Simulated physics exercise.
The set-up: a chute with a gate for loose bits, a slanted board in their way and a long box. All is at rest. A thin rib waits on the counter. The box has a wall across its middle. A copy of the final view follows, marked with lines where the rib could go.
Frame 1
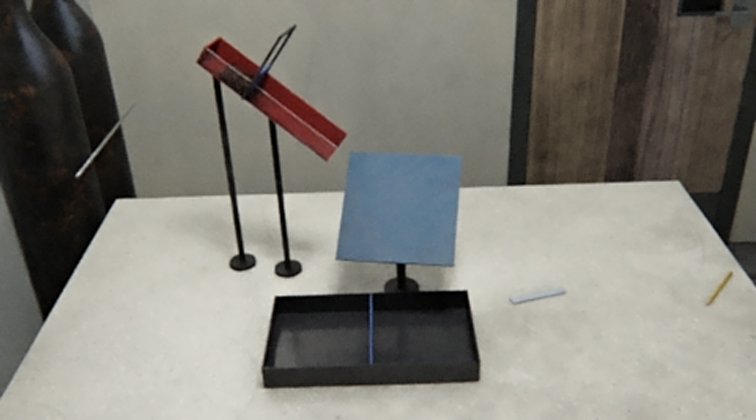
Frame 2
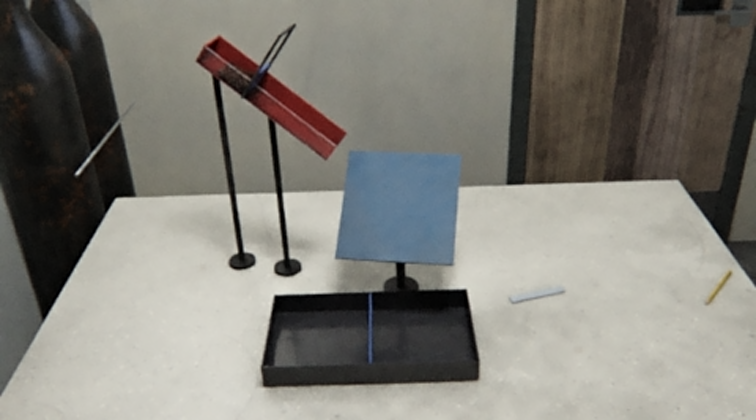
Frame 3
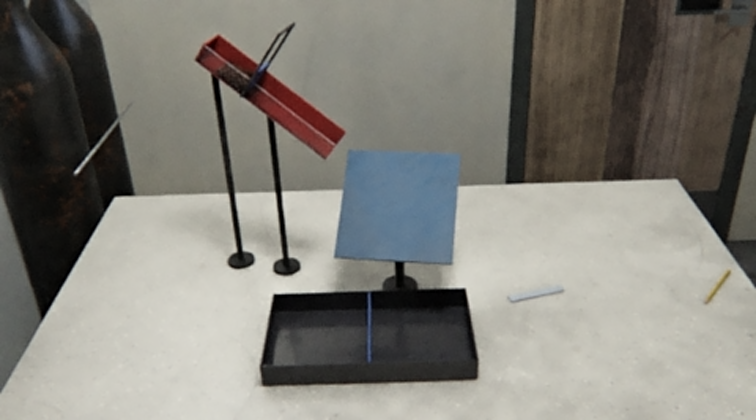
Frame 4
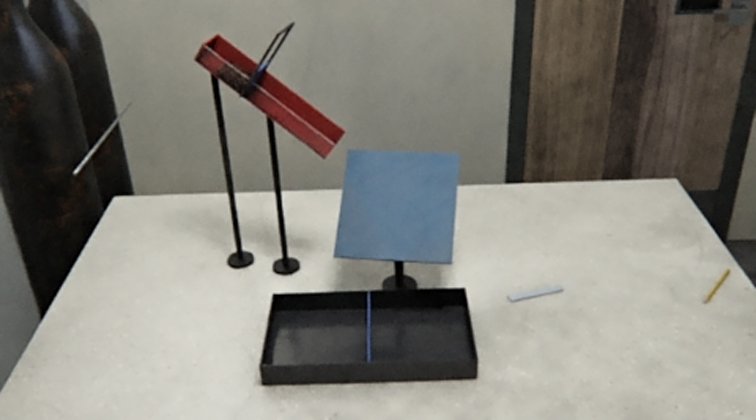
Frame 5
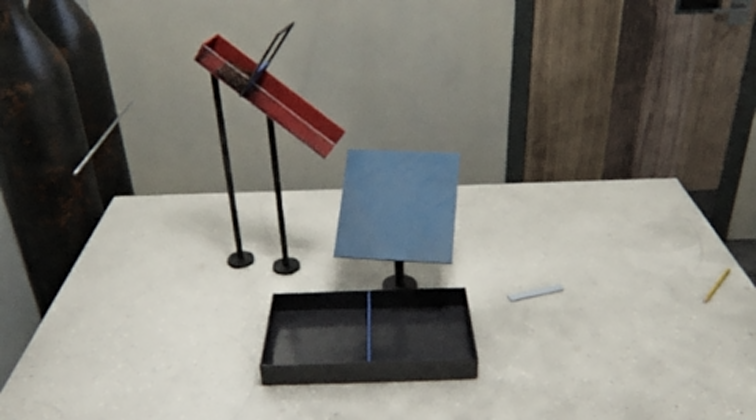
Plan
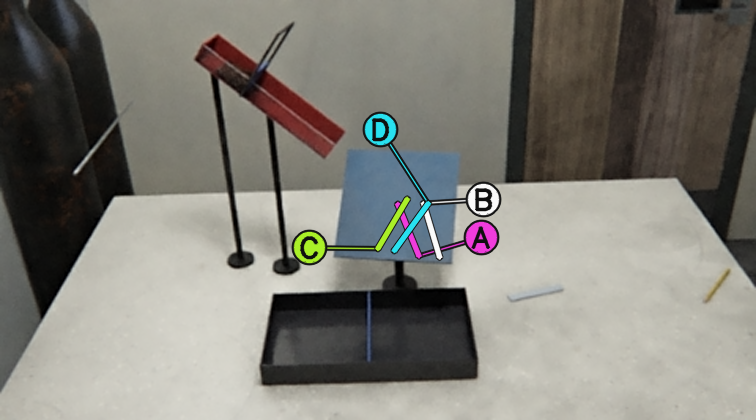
A red chute on two thin black stands sloped down to the right above a tilted blue board, with a divided black box in front on a pale tabletop, and nothing noticeably moved.
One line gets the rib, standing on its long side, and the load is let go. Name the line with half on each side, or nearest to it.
Go for D.
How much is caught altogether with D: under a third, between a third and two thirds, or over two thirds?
It is over two thirds.
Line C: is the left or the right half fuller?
Left.
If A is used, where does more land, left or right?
Right.
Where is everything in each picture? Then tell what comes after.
Load behind the gate at (242, 77), allspice berries; lip of the chute at (332, 155), sloping fairly steeply, in the first picture.
Middle of the board at (399, 205), tilted fairly steeply; middle of its low edge at (393, 261); of its high edge at (405, 152), in the second picture.
Front corners of the box at (260, 366) and (478, 360); front end of its middle wall at (369, 363); gate still shut at (261, 71), in the third picture.
Middle of the load at (240, 75); lip at (330, 152), in the fourth picture.
Middle of the load at (240, 75); lip at (330, 152), in the fifth picture.
On the marked copy, line A from (397, 204) to (418, 255); line B from (423, 203) to (439, 257); line C from (407, 199) to (377, 248); line D from (428, 203) to (394, 250).
With A, of what is caught, a small part in the left half, nearly all in the right.
With B, of what is caught, a stray few in the left half, nearly all in the right.
With C, of what is caught, most in the left half, about a quarter in the right.
With D, of what is caught, about half in the left half, about half in the right.
